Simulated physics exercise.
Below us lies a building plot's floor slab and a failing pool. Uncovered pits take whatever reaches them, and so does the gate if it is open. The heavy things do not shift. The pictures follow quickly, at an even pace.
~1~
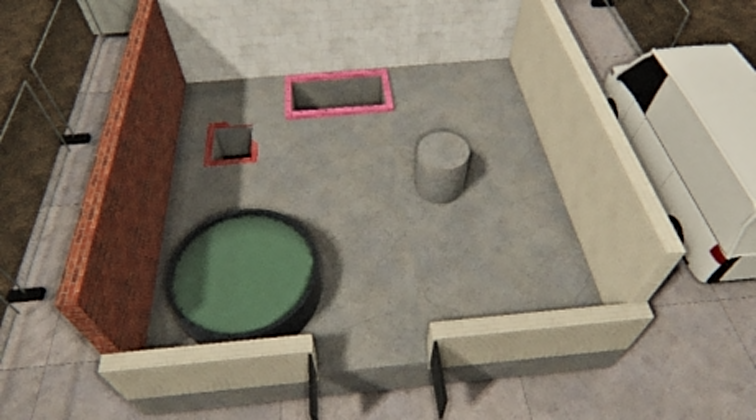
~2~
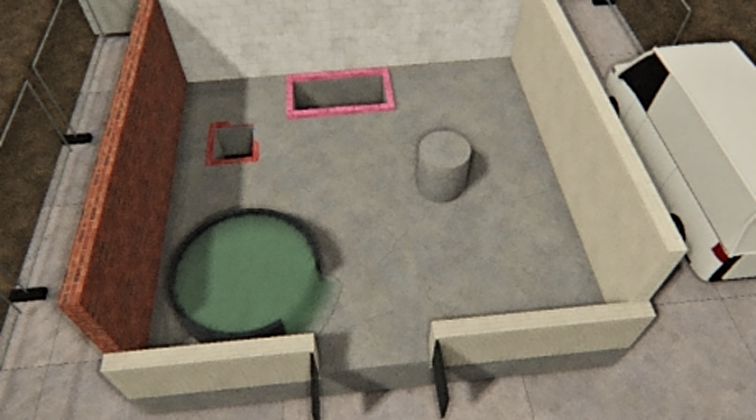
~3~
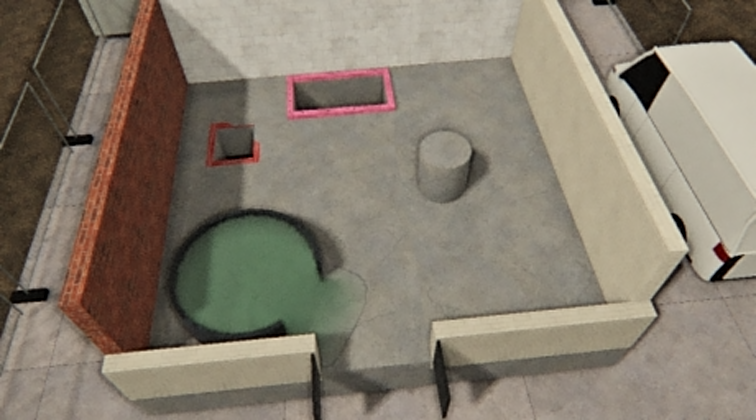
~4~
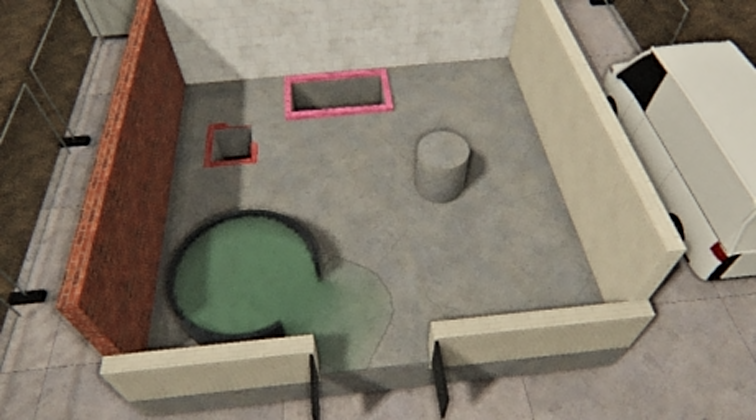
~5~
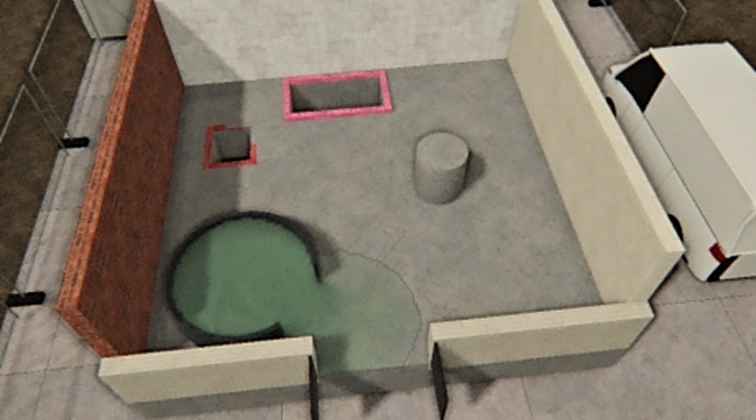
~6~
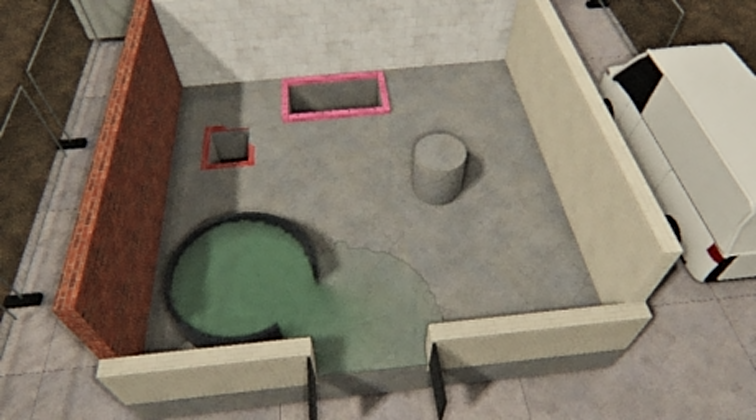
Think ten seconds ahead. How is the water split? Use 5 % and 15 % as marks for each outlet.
The gate takes over 15 %; the pink pit takes under 5 %; the red pit takes under 5 %.
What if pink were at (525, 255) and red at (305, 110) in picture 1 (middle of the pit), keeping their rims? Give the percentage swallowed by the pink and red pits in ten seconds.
Per cent: Pink 8, red 0.
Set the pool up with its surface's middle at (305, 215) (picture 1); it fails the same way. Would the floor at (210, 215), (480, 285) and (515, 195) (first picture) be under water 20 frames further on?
In that order: Clear, wet, wet.
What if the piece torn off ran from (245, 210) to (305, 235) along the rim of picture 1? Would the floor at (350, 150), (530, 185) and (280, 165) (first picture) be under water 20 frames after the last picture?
In turn: Covered, dry, covered.
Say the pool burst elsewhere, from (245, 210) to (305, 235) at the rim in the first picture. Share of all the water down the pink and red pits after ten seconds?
In per cent: Pink 6, red 14.
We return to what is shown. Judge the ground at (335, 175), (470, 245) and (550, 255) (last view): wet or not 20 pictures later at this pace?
In that order: Not flooded, wet, wet.
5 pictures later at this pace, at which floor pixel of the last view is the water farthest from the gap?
I would point to (573, 331).
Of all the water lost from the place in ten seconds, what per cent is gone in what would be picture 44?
About 85 per cent.
A moment on, water covers 15 % of the floor; the gate 9 %, the pink pit 0 %, the red pit 0 %.
Next, water covers 25 % of the floor; the gate 18 %, the pink pit 0 %, the red pit 0 %.
Then, water covers 30 % of the floor; the gate 28 %, the pink pit 0 %, the red pit 0 %.
Later, water covers 50 % of the floor; the gate 38 %, the pink pit 0 %, the red pit 0 %.
In the end, water covers 65 % of the floor; the gate 45 %, the pink pit 0 %, the red pit 0 %.
